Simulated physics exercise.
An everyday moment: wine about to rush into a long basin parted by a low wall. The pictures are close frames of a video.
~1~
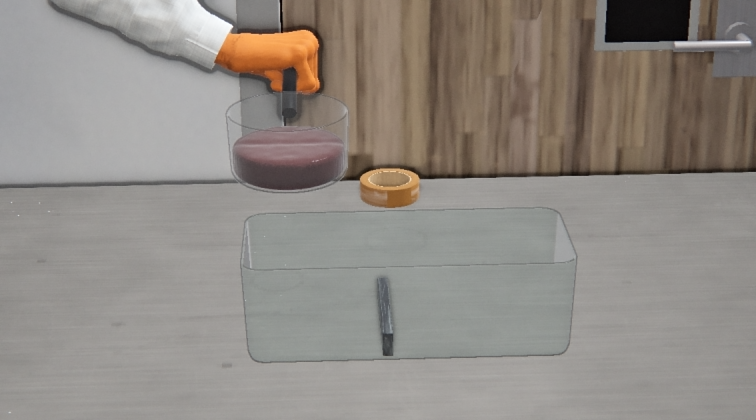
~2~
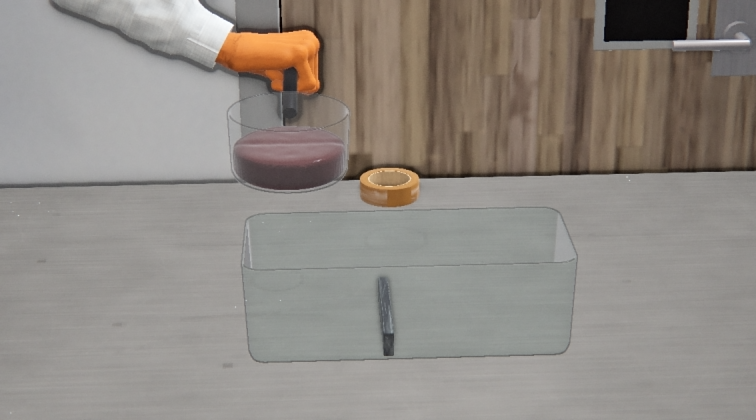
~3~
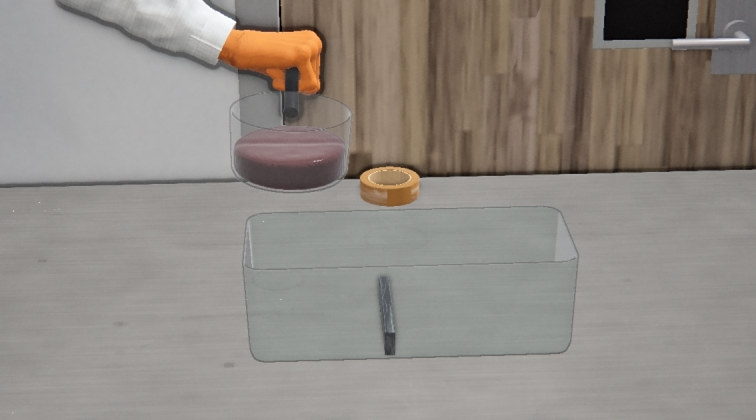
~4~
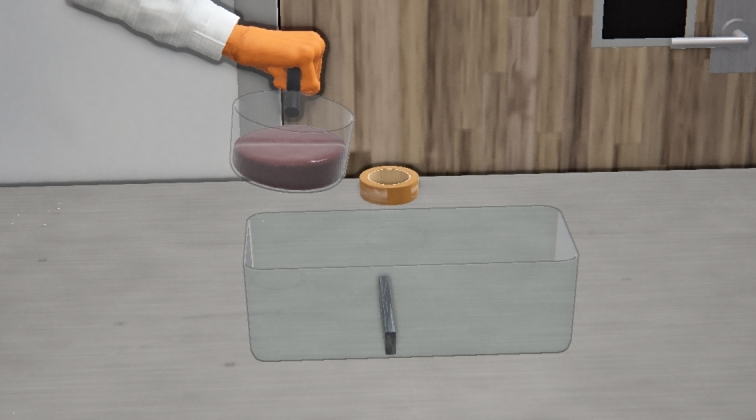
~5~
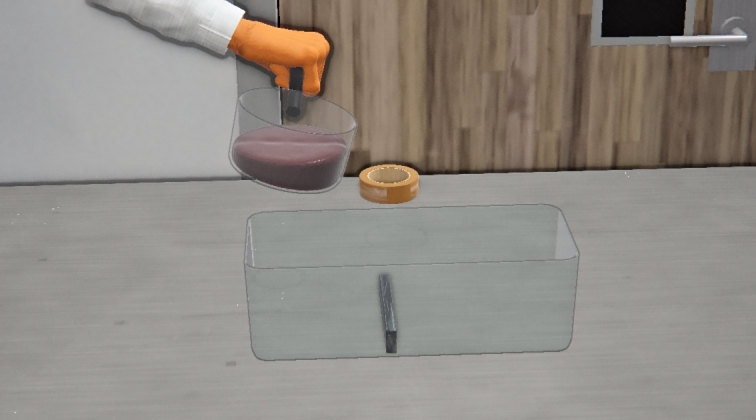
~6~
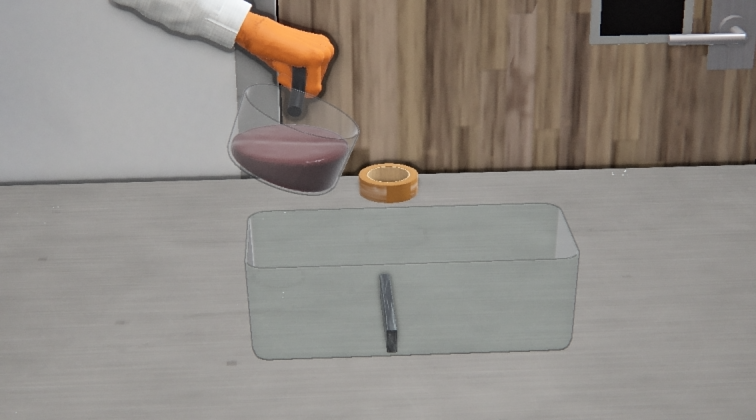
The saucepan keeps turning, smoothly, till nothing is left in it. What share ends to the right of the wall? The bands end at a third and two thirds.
In the end from a third to two thirds is right of the wall.
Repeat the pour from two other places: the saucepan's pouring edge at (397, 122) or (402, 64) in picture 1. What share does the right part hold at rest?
First some 95, then 90 per cent.
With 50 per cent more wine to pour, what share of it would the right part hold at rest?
Roughly 65 in a hundred.
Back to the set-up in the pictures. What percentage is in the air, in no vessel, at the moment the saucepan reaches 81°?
It comes to 35 per cent or so.
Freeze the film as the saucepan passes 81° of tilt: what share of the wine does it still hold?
Near 55 %.
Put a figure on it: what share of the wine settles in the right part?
About 50 per cent.
A moment on, the saucepan is tipped on its side and 56 per cent is still to pour, 4 is left of the wall and 8 right of it.
Next, the saucepan is tipped right over and 10 per cent is still to pour, 34 is left of the wall and 46 right of it.
Then the saucepan is tipped right over and 0 per cent is still to pour, 51 is left of the wall and 47 right of it.
Later the saucepan is tipped right over and 0 per cent is still to pour, 51 is left of the wall and 48 right of it.
In the end 51 per cent lies left of the wall, 48 right of it and 0 outside.
